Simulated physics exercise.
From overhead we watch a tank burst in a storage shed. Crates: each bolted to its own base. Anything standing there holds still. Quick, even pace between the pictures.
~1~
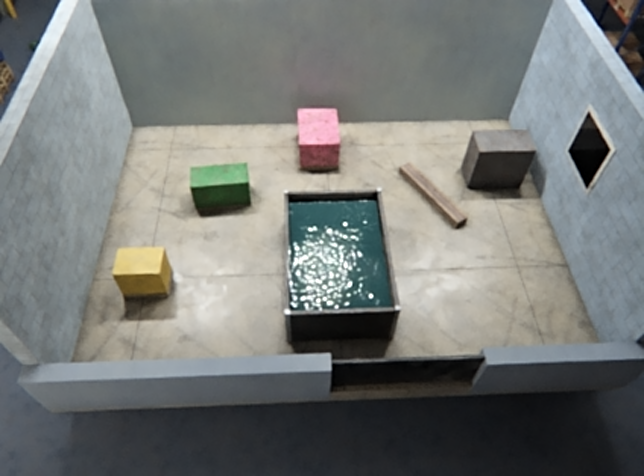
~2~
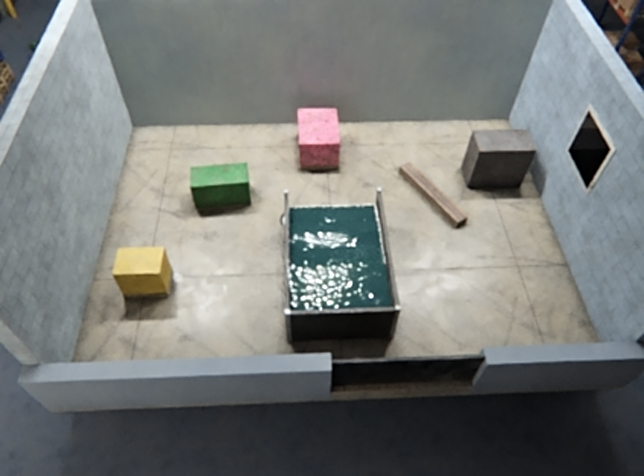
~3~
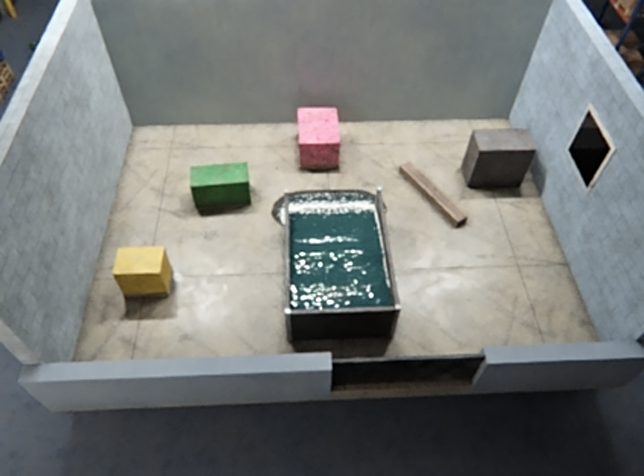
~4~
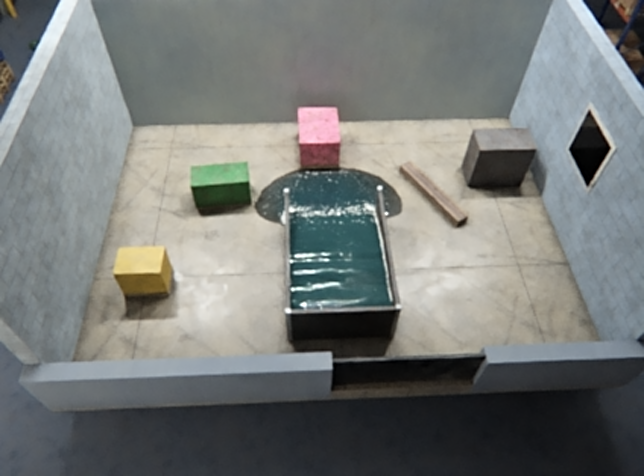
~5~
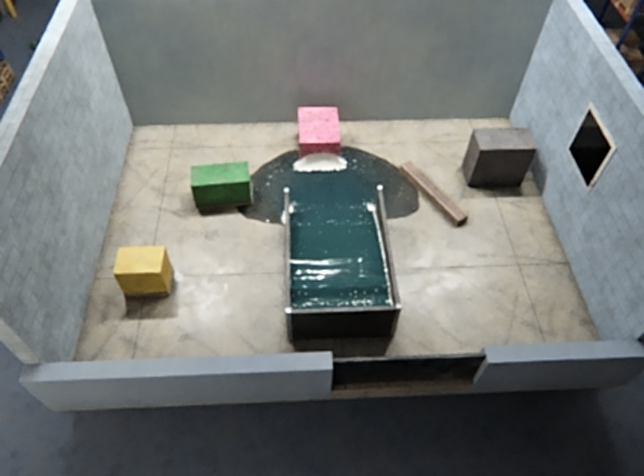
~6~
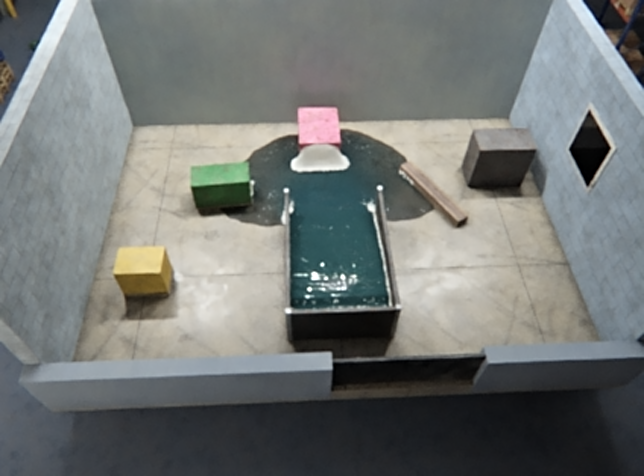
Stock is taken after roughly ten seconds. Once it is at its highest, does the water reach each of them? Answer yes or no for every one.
Green crate: Yes, it gets wet; pink crate: Yes, it gets wet; yellow crate: Yes, it gets wet.
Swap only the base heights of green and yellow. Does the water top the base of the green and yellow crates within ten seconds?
After ten seconds the green crate is swamped, and the yellow crate is swamped.
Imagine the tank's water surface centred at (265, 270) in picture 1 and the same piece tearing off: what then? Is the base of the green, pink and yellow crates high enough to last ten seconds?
Then: The green one is topped, the pink one is wetted, the yellow one ends up wet.
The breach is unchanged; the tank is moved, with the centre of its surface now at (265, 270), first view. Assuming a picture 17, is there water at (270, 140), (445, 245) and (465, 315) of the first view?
Results in order - swamped, left untouched, left untouched.
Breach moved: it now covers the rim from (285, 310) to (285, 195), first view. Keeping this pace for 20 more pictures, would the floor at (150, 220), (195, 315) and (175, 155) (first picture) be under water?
Taking them in turn, I get sodden, then sodden, then sodden.
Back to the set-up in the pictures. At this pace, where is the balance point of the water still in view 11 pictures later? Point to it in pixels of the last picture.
The spot I would choose is (326, 188).
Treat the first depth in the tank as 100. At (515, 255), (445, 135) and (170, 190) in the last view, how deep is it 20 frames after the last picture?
Some 0, 14 and 2 in a hundred.
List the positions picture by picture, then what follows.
In the first picture, still water in the water tank at (337, 249).
In the second picture, water pours out on the water tank's far side and has run to (283, 222).
In the third picture, the front is at (280, 204), out from the gap on the water tank's far side.
In the fourth picture, the front is at (267, 191), out from the gap on the water tank's far side.
In the fifth picture, water pours out on the water tank's far side and has run to (351, 150).
In the sixth picture, the front is at (349, 132), out from the gap on the water tank's far side.
A moment on, water covers 25 % of the floor; the green crate water round its plinth, the pink crate water round its plinth, the yellow crate not reached.
Next, water covers 35 % of the floor; the green crate water round its plinth, the pink crate water round its plinth, the yellow crate not reached.
Then, water covers 50 % of the floor; the green crate water round its plinth, the pink crate water round its plinth, the yellow crate water round its plinth.
Later, water covers 90 % of the floor; the green crate water round its plinth, the pink crate water round its plinth, the yellow crate water round its plinth.
In the end, water covers 100 % of the floor; the green crate was topped, the pink crate was topped, the yellow crate was topped.
